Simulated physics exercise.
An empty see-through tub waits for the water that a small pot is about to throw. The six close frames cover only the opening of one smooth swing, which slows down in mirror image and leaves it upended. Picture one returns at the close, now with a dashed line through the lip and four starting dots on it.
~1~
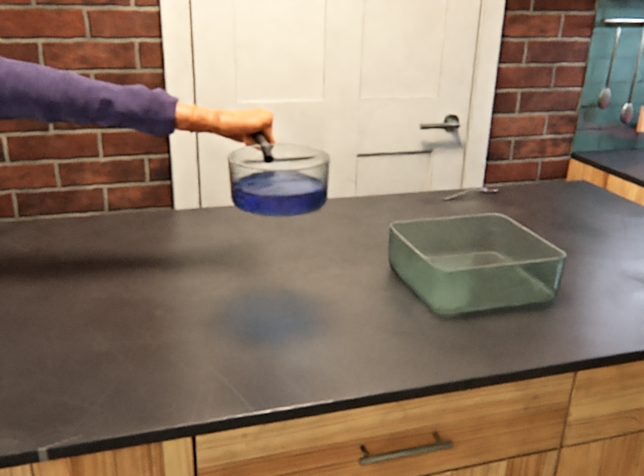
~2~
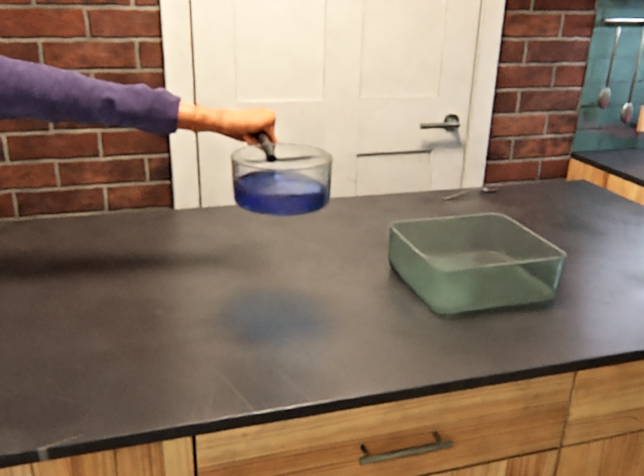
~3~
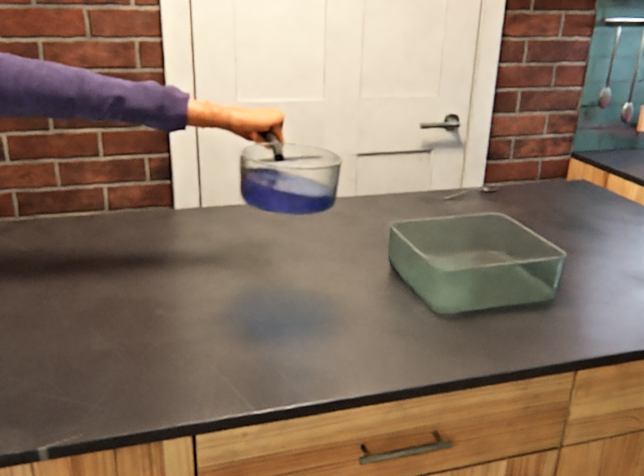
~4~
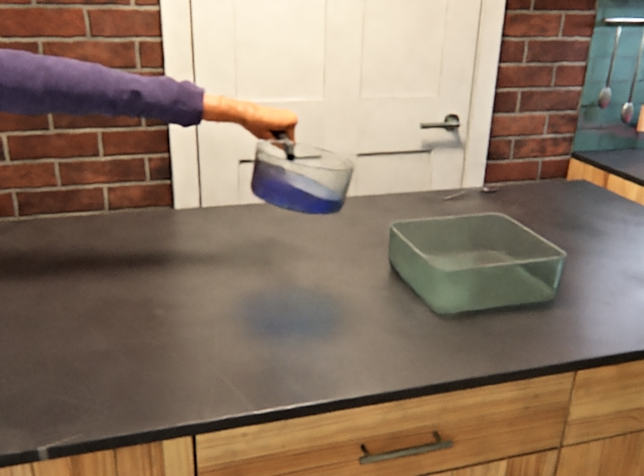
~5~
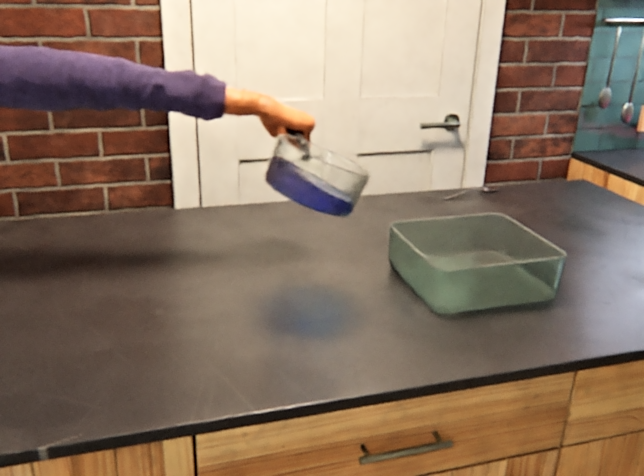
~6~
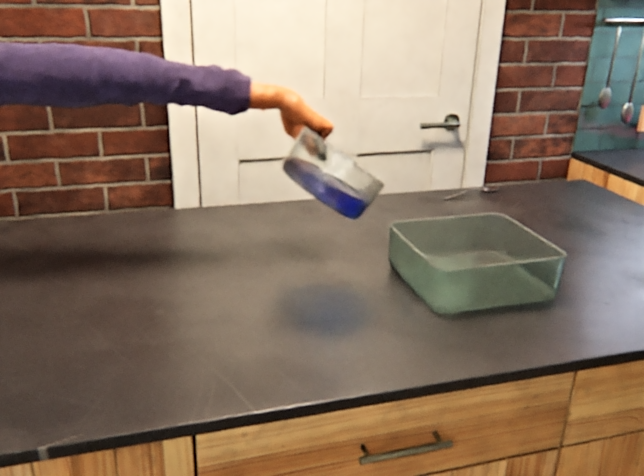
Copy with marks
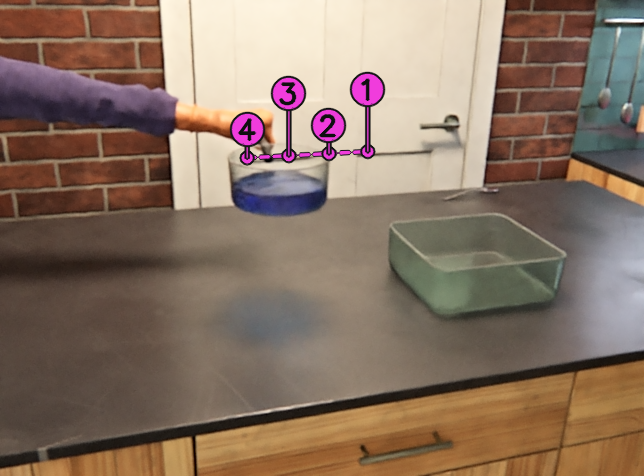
A hand in a purple sleeve held a small clear pot of blue water above a dark counter, then moved it a little to the right, tilting it steadily toward an empty see-through tub.
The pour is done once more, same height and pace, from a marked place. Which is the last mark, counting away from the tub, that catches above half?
Go for 3.
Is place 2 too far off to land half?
No, not at all.
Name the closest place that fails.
4 it is.
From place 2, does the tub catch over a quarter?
Yes, it does.
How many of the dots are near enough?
Three of them.
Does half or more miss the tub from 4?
Yes.
On the marked copy, 1 at (367, 151); 2 at (328, 153); 3 at (288, 155); 4 at (247, 157).
Choosing 1, about 81 % lands in the tub, 13 % falls short and 6 % goes beside or beyond.
Choosing 2, about 74 % lands in the tub, 7 % falls short and 20 % goes beside or beyond.
Choosing 3, about 66 % lands in the tub, 20 % falls short and 14 % goes beside or beyond.
Choosing 4, about 19 % lands in the tub, 77 % falls short and 4 % goes beside or beyond.
